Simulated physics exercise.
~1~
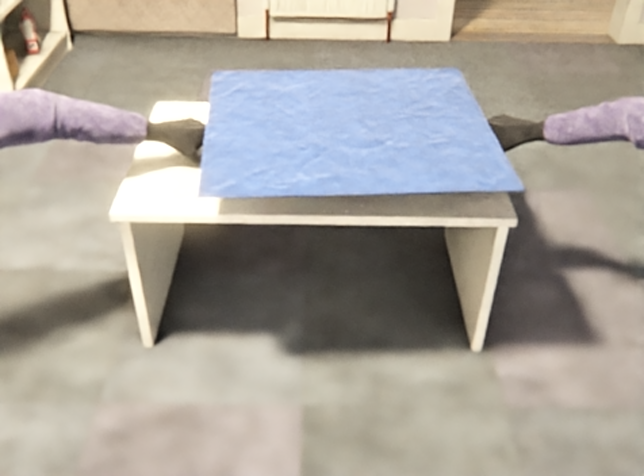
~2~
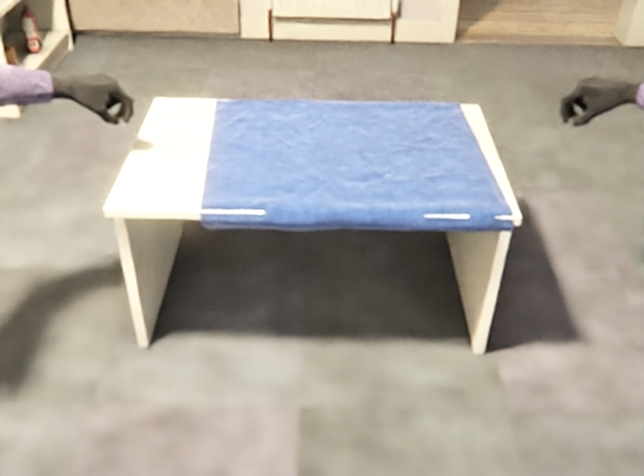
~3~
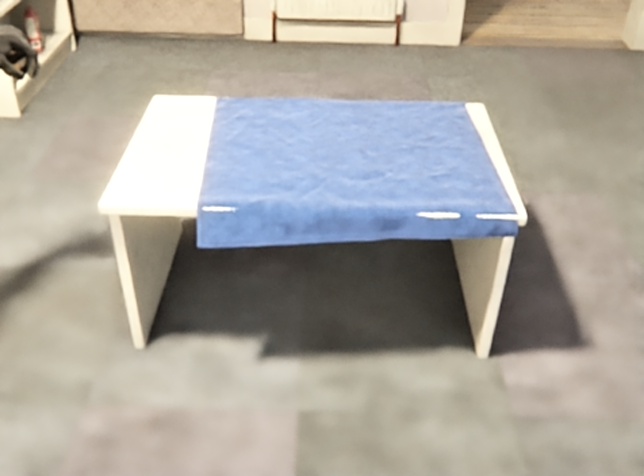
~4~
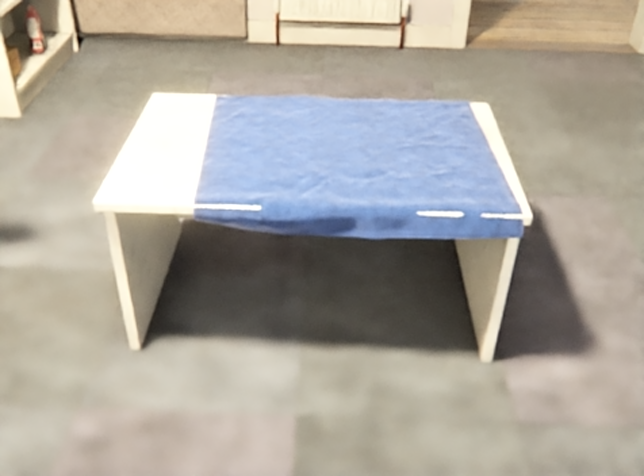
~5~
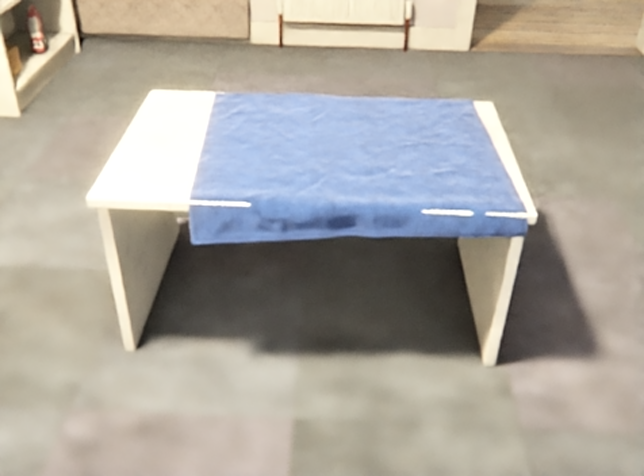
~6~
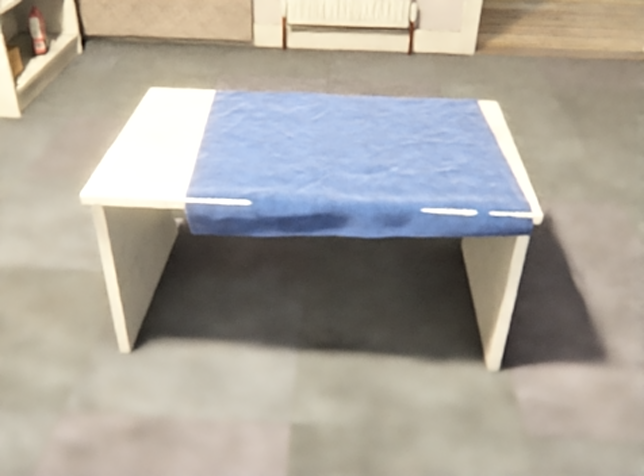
A blue cloth was held out flat over a pale table by two dark-gloved hands, which let go and drew away to either side; it dropped onto the top, its front edge flopped over and swayed slightly, and it stayed draped there.
